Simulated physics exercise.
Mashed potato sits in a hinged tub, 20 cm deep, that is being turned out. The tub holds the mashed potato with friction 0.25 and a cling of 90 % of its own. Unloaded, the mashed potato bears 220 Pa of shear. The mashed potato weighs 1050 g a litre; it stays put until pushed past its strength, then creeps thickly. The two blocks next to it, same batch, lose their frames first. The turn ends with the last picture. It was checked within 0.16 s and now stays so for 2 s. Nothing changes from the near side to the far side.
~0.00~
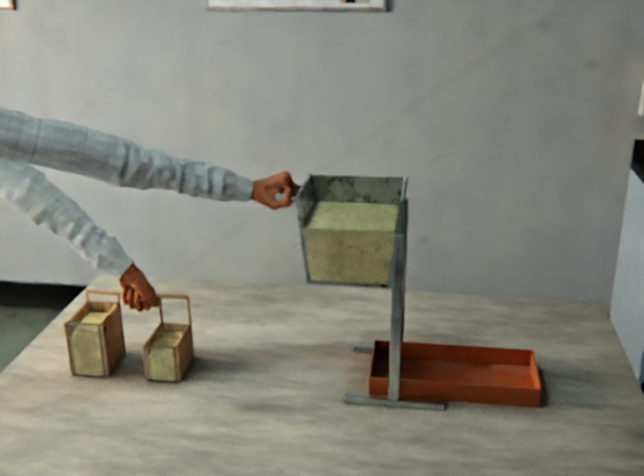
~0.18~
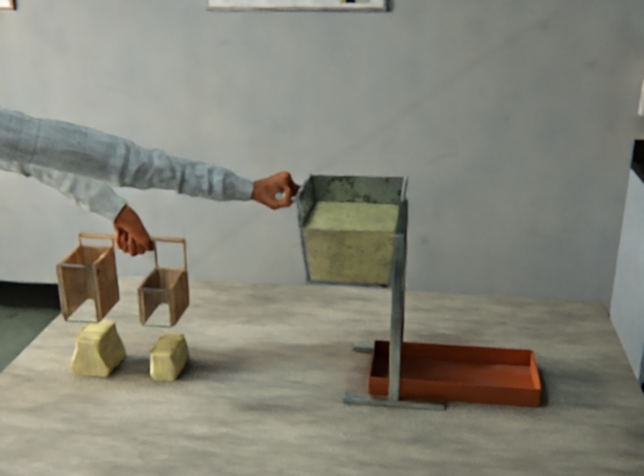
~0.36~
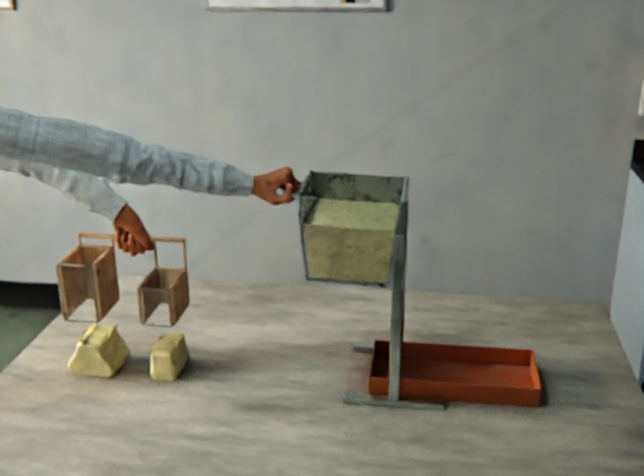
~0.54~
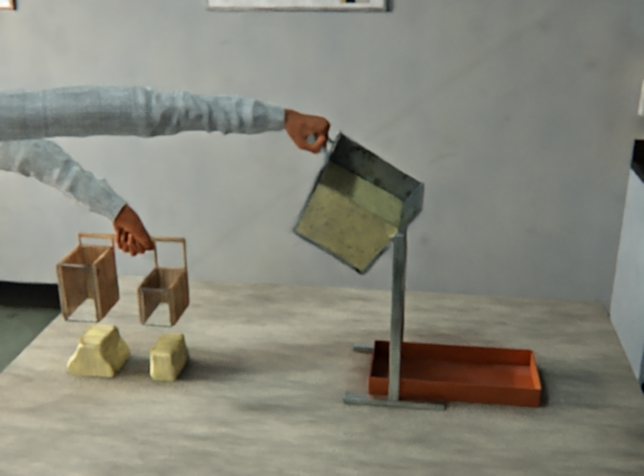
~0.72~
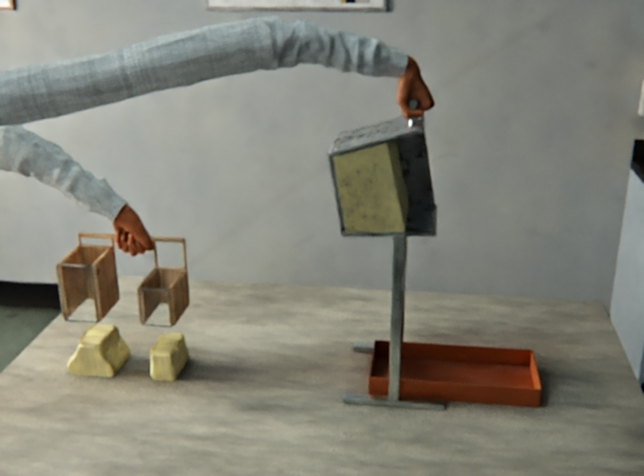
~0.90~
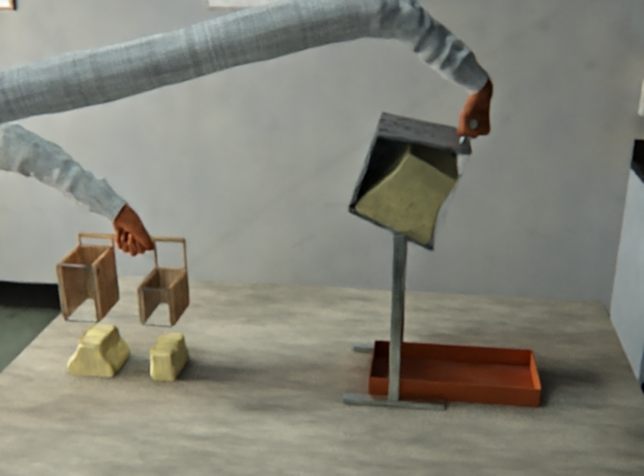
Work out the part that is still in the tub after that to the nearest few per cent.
It comes to some 0 %.
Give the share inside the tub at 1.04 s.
Some 40 per cent.
By 1.04 s, the tub is at 107 degrees and holds 42 %.
By 1.21 s, the tub is at 107 degrees and holds 8 %.
By 1.38 s, the tub is at 107 degrees and holds 0 %.
By 1.55 s, the tub is at 107 degrees and holds 0 %.
By 2.90 s, at the end, the tub is at 107 degrees and holds 0 %.
